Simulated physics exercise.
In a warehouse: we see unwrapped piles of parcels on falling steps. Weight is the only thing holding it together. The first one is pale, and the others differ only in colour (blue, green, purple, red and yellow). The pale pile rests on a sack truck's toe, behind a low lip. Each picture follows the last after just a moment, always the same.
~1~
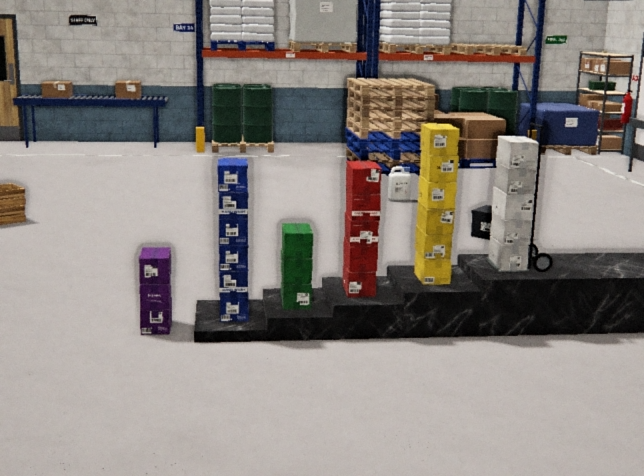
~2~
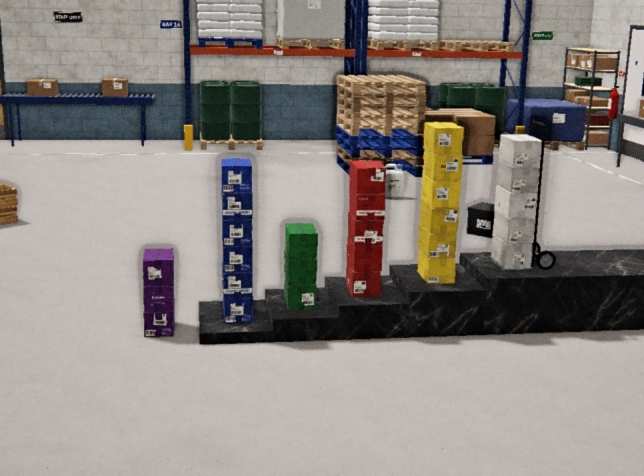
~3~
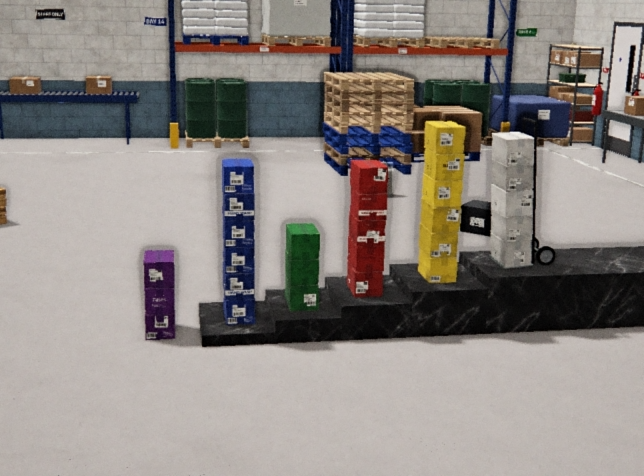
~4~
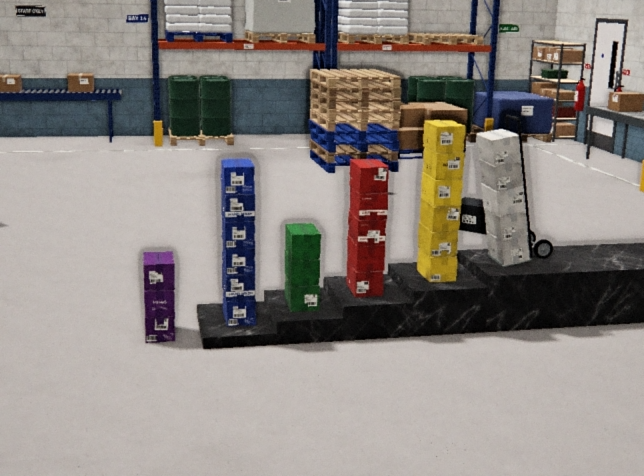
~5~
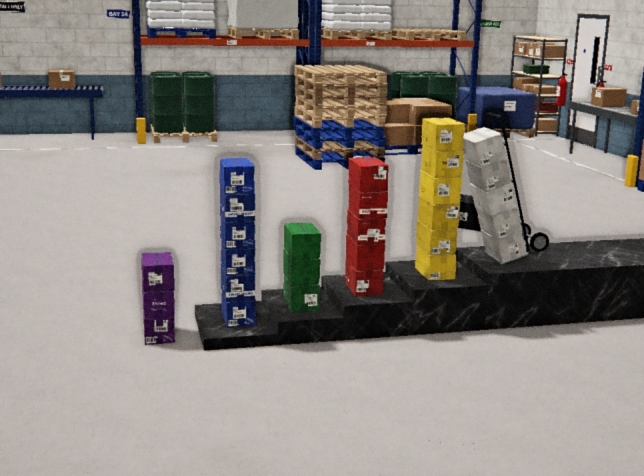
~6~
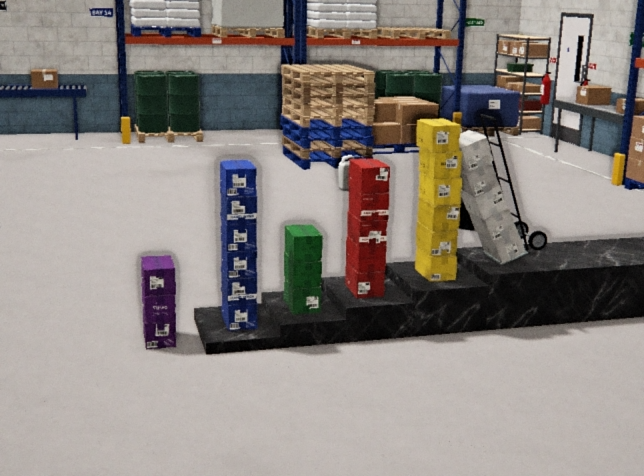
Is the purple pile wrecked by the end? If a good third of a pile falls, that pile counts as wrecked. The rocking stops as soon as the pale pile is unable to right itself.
Yes, it is wrecked.
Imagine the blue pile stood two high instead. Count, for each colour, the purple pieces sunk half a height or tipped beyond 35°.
By colour: Purple 2.
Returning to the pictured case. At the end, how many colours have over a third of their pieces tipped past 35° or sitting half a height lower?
It adds up to 5.
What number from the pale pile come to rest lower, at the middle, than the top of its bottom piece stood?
Counting them up gives 5.
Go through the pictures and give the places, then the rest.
In the first picture (places mark the middle of the side facing us; the camera moves round a little), truck frame (539, 156) level; top purple parcel (154, 271); top yellow parcel (444, 143); the rest undisturbed.
The second picture shows truck frame (542, 155) level; top purple parcel (158, 273).
The third picture shows truck frame (535, 152) rocked barely, top of the pale pile leaning barely; top purple parcel (159, 275); the rest undisturbed.
The fourth picture shows truck frame (521, 148) rocked a little, top of the pale pile leaning a little; top purple parcel (159, 277); the rest undisturbed.
The fifth picture shows truck frame (507, 145) rocked clearly, top of the pale pile leaning clearly; top purple parcel (159, 279); the rest undisturbed.
The sixth picture shows truck frame (501, 146) rocked clearly, top of the pale pile leaning clearly; top purple parcel (160, 283); top yellow parcel (447, 139) shifted a little; 2 disturbed, none down.
Soon after the last picture, 5 of the pale pile down; none of the 3 purple parcels down (0 of 23 in all colours); top purple parcel unmoved; top yellow parcel leaning clearly.
A little later, 5 of the pale pile down; none of the 3 purple parcels down (6 of 23 in all colours); top purple parcel unmoved; top red parcel leaning clearly, half its height lower.
Later still, 5 of the pale pile down; none of the 3 purple parcels down (14 of 23 in all colours); top purple parcel unmoved; top yellow parcel on its side.
After that, 5 of the pale pile down; 1 of the 3 purple parcels down (21 of 23 in all colours); top purple parcel leaning steeply, about its own height lower; top yellow parcel on its side.
At rest, 5 of the pale pile down; 2 of the 3 purple parcels down (22 of 23 in all colours); top purple parcel on its side; top blue parcel upside down. As the last picture would show them, middles, top purple parcel near (55, 332).
